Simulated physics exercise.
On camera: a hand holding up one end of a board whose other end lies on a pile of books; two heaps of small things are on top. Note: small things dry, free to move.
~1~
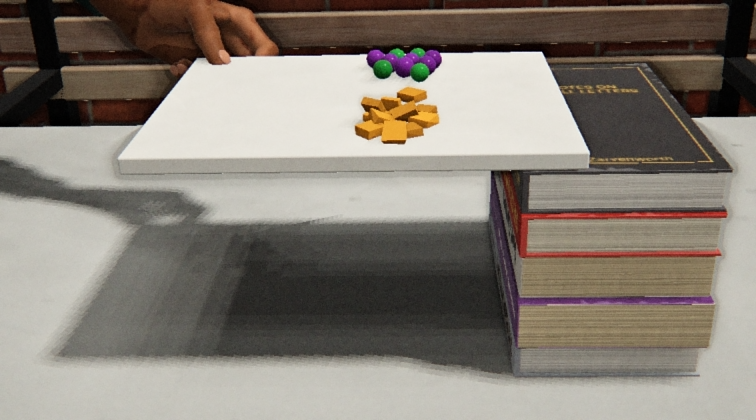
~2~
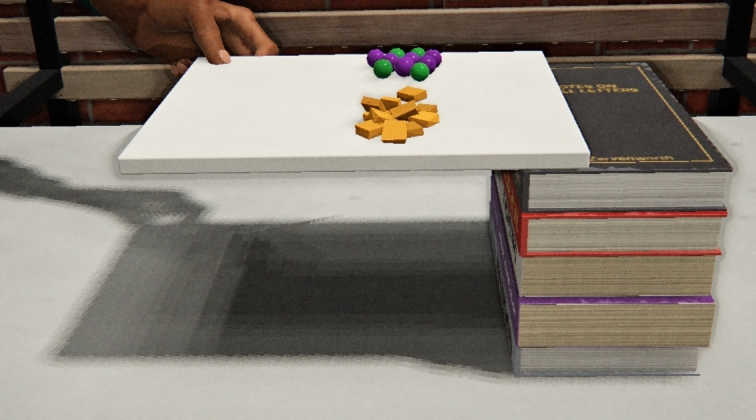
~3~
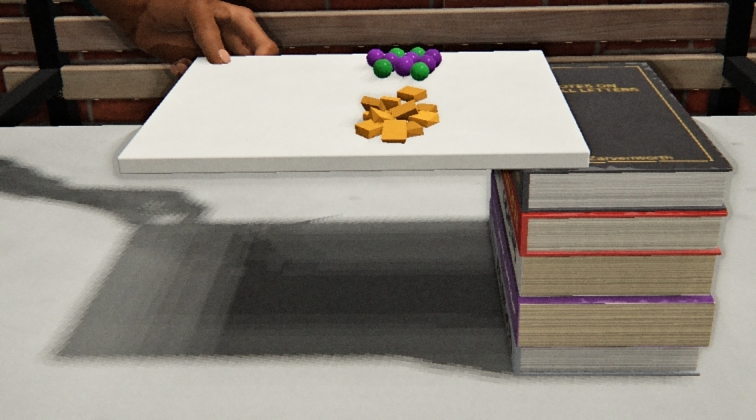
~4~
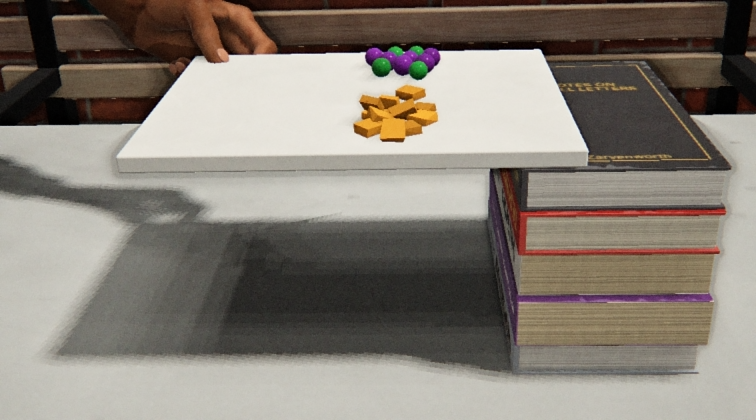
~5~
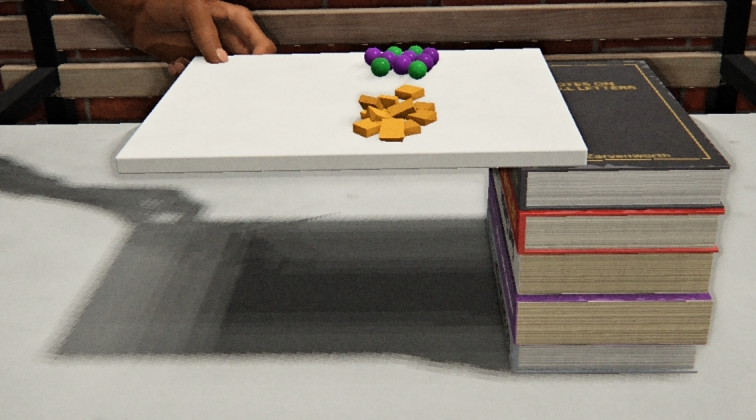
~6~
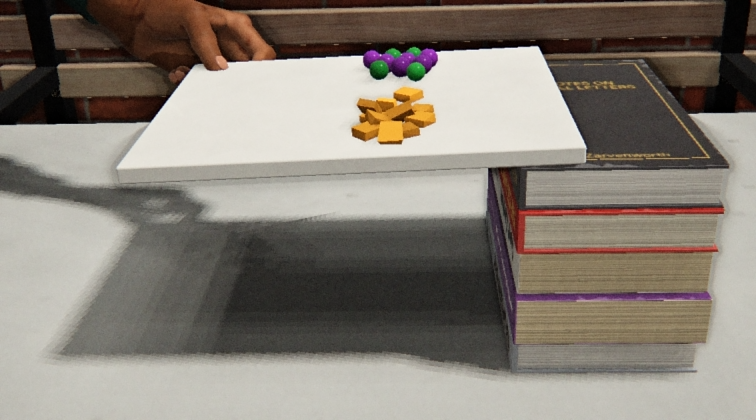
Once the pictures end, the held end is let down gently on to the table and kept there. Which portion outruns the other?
It's the rear portion that travels the longer way.
Then, 0.51 s after the last picture, board sloping at 16°; front portion all still on the board; back portion all still on the board.
Then, 1.06 s after the last picture, board sloping at 33°; front portion all still on the board; back portion mostly up to a board's length out.
Then, 1.71 s after the last picture, board resting at 38°; front portion mostly at the foot of the board; back portion mostly one to two board lengths out, a small part gone off the table.
By the end, board resting at 38°; front portion mostly at the foot of the board; back portion mostly more than two board lengths out, about half gone off the table; the back portion has gone farther.
